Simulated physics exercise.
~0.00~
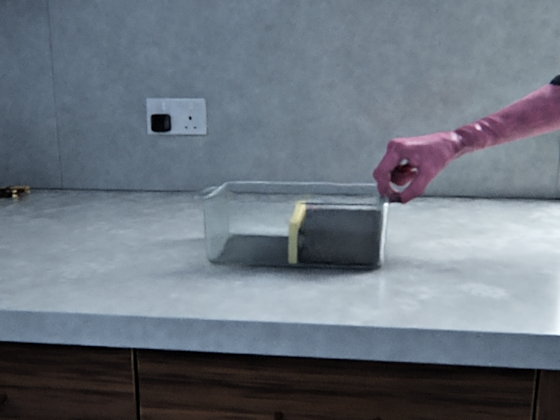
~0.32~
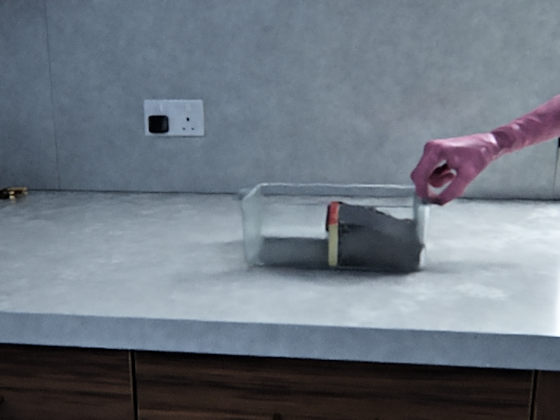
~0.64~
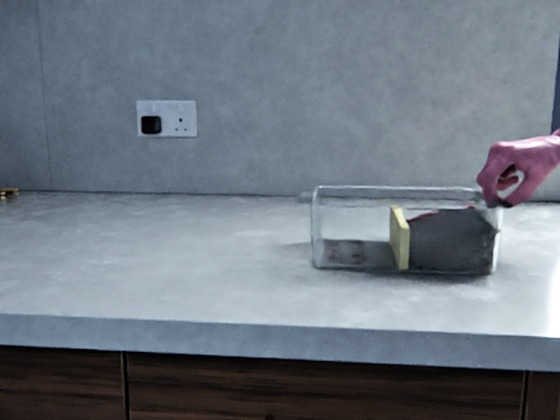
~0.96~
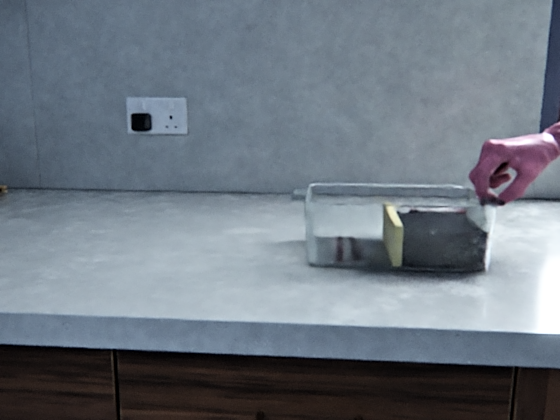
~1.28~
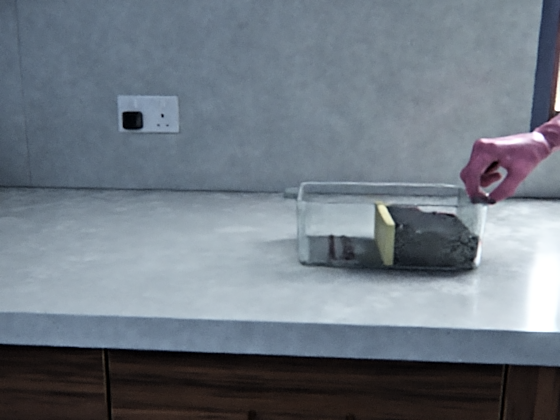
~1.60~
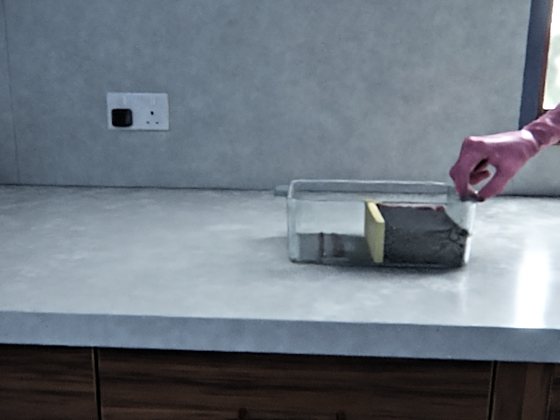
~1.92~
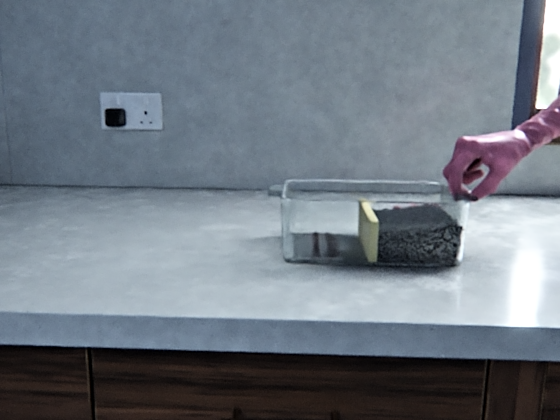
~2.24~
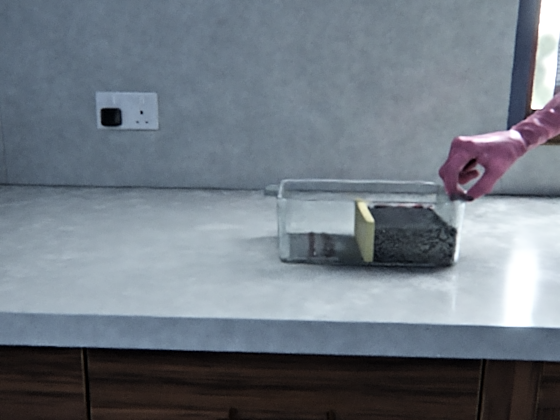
On a pale grey kitchen counter with dark wooden drawers below and a socket on the wall behind, a clear rectangular food box sits with a yellowish upright divider inside. A pink hand reaches in from the right and grips the box's right end, where dark liquid fills the right part. The hand pulls the box to the right in one smooth slide, and the liquid's surface tilts and turns uneven. The box stops, and the view drifts slightly right. At the end the hand still holds the rim, the divider stands upright, and most of the dark liquid remains on the right.
